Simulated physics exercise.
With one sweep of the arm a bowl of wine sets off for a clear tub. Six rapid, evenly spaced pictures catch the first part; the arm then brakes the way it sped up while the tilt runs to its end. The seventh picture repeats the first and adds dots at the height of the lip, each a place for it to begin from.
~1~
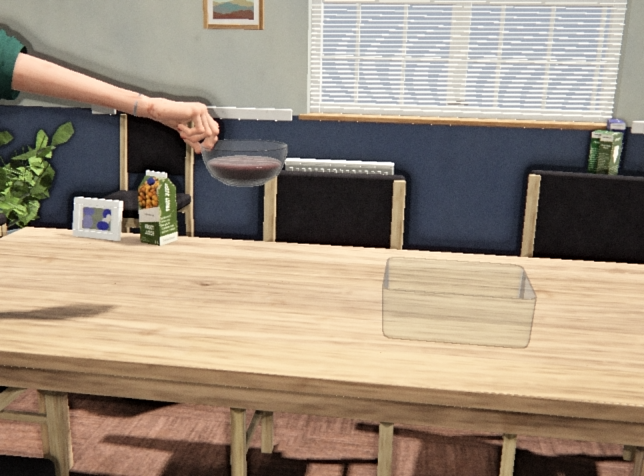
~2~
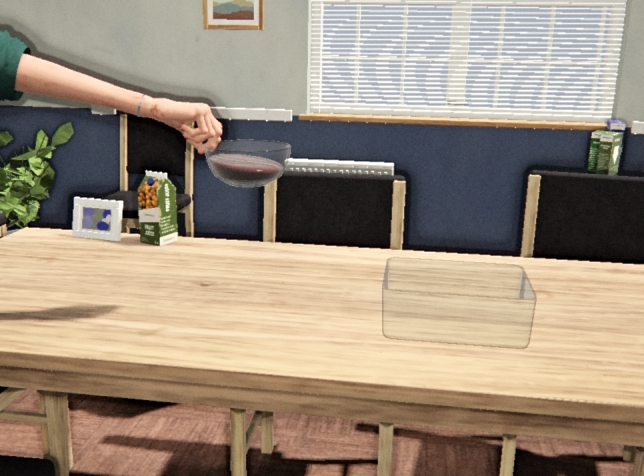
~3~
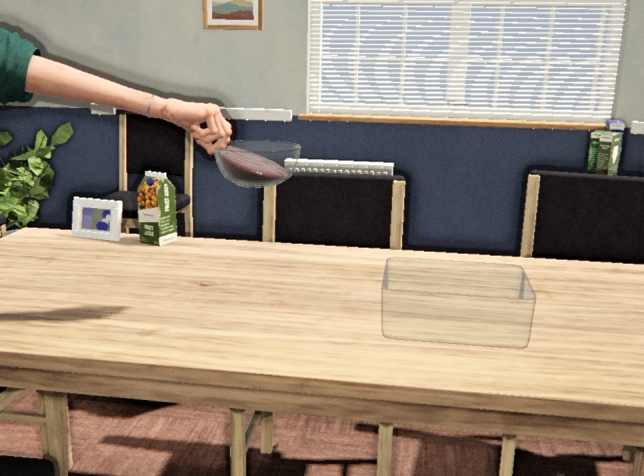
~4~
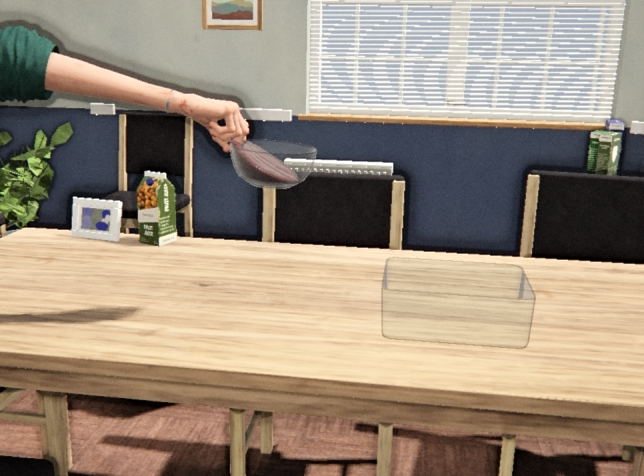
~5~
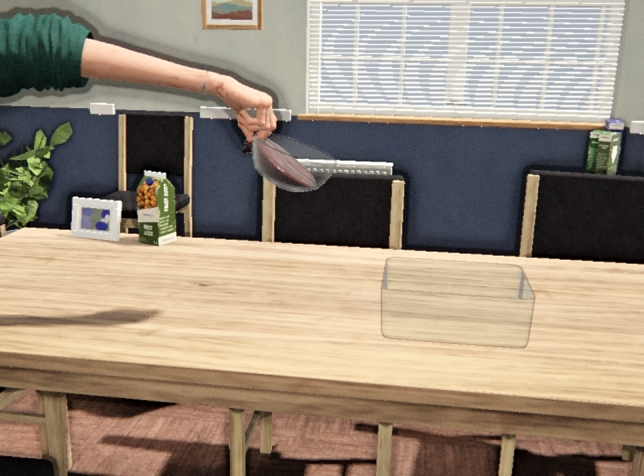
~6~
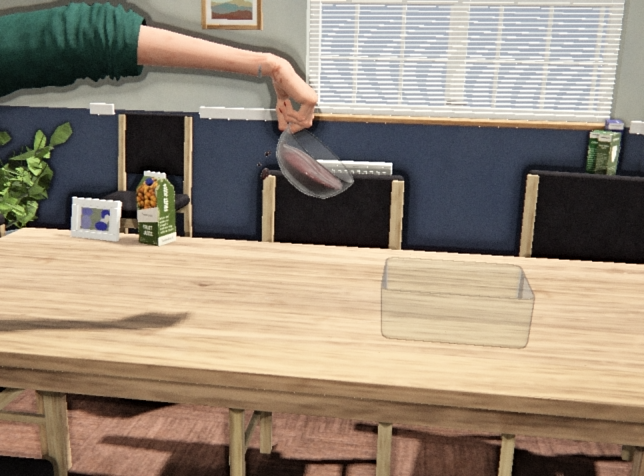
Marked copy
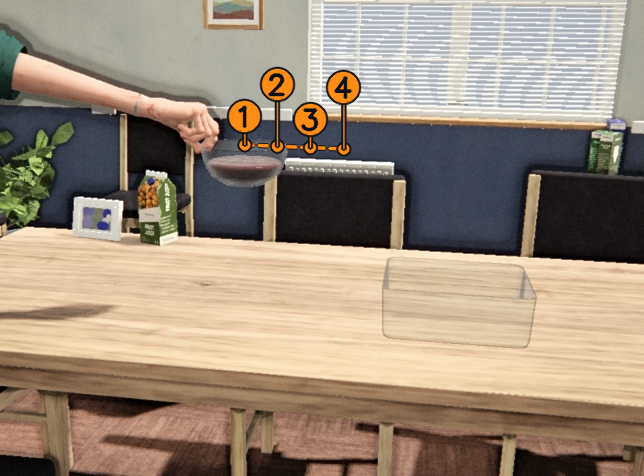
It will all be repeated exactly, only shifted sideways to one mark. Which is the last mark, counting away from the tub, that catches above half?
That is dot 1.
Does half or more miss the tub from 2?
No, that is safe.
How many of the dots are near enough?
All of the four.
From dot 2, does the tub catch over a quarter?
Yes, it does.
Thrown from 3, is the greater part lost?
No, not at all.
On the marked copy, 1 at (244, 144); 2 at (277, 146); 3 at (310, 147); 4 at (343, 149).
For dot 1, about 61 % lands in the tub, 20 % falls short and 19 % goes beside or beyond.
For dot 2, about 67 % lands in the tub, 9 % falls short and 24 % goes beside or beyond.
For dot 3, about 83 % lands in the tub, 13 % falls short and 5 % goes beside or beyond.
For dot 4, about 69 % lands in the tub, 6 % falls short and 25 % goes beside or beyond.
